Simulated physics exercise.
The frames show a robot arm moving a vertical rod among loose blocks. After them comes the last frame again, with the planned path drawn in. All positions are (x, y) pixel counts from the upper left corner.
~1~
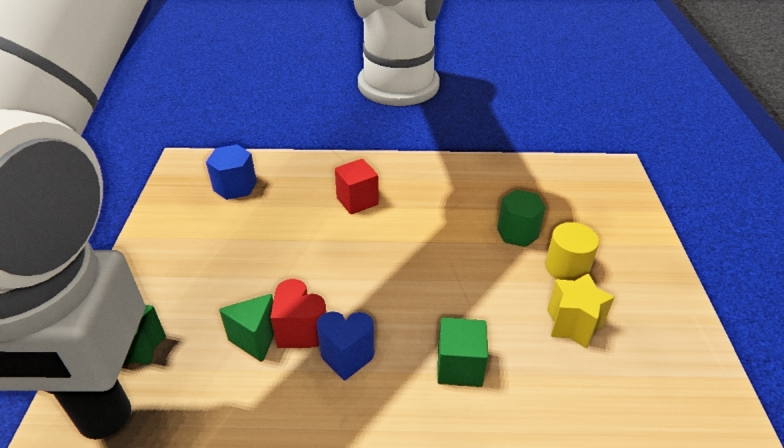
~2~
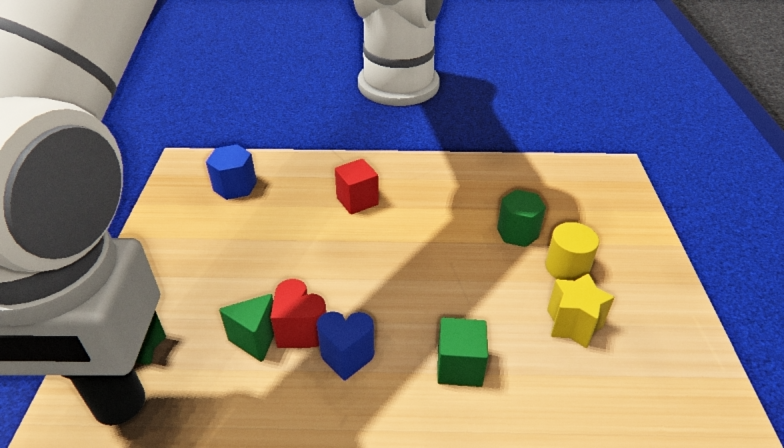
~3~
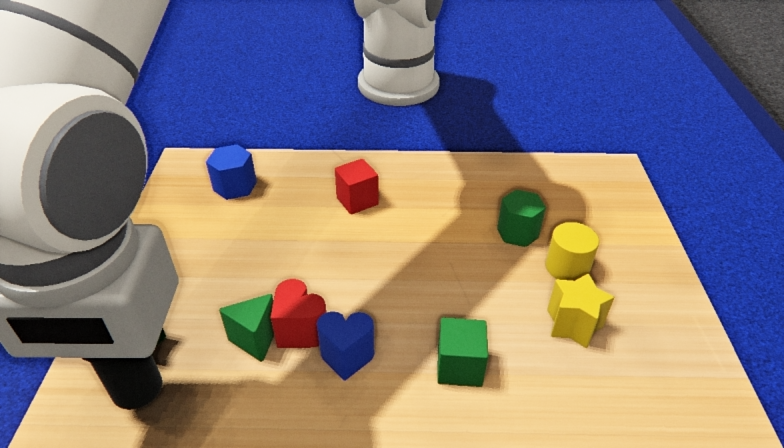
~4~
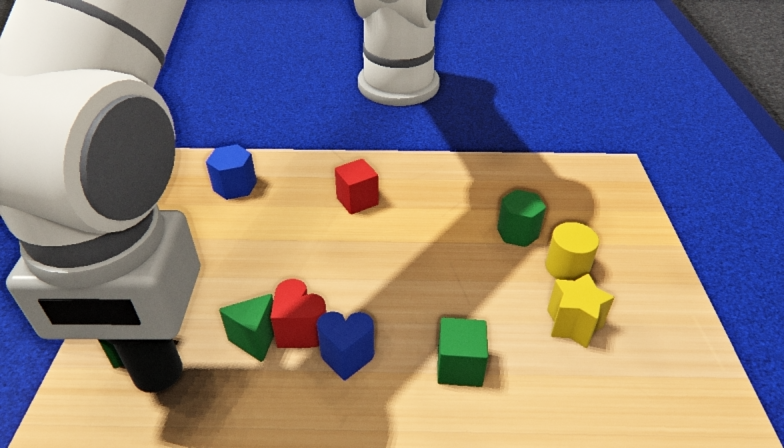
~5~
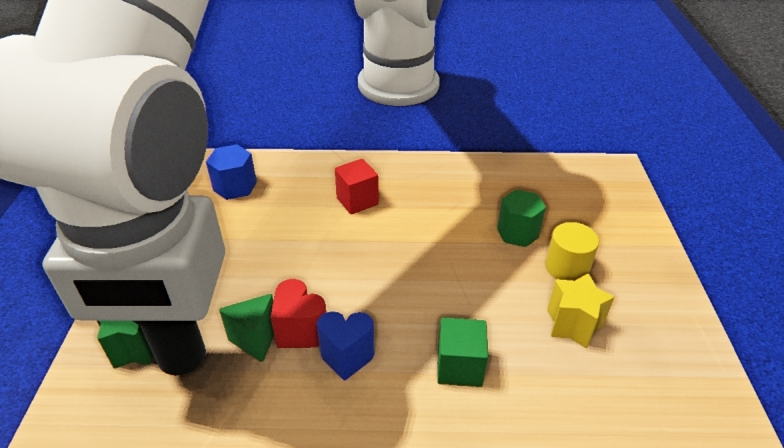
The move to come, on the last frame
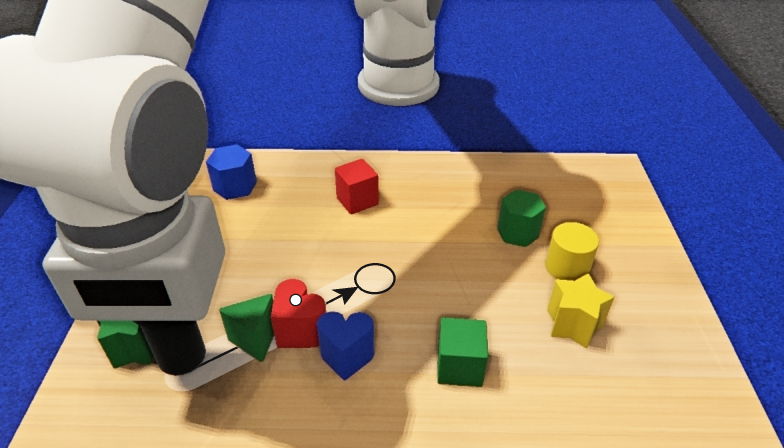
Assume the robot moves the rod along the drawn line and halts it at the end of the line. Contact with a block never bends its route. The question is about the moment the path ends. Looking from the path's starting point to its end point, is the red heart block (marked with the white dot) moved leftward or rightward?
Answer: Right.
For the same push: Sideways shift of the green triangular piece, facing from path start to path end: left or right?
Goes left.
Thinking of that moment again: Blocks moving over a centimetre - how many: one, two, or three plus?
The number will come to 2.
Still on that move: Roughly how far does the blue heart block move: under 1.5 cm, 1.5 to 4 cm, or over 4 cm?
Short: Under 1.5 cm.
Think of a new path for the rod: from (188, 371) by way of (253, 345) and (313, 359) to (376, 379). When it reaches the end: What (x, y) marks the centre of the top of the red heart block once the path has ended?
Its top middle will sit at (328, 291).
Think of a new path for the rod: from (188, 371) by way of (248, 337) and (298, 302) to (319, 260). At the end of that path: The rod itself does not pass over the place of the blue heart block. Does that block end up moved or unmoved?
At the end of the path, it will still be in place.
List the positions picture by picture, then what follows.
The first picture shows rod's lower end (105, 416); green star block hidden; green triangular piece (248, 311); red heart block (296, 300); blue heart block (345, 327).
The second picture shows rod (120, 403); blocks still.
The third picture shows rod (137, 388); blocks still.
The fourth picture shows rod (158, 373); blocks still.
The fifth picture shows rod (182, 356); green star block partly hidden; green triangular piece (248, 311); red heart block (296, 300); blue heart block (345, 327).
Drawn move, from (188, 371) directly to (375, 278); the dot is on the red heart block.
What follows on the original path. One third of the way, rod (255, 322); green triangular piece (283, 287); red heart block (321, 291), turned 20° clockwise.
Two thirds of the way, rod (318, 291); green triangular piece (349, 260), turned 35° clockwise; red heart block (362, 288), turned 50° clockwise.
At the end, rod (375, 263); green star block still; green triangular piece (397, 230); red heart block (368, 289), turned 55° clockwise; blue heart block still.
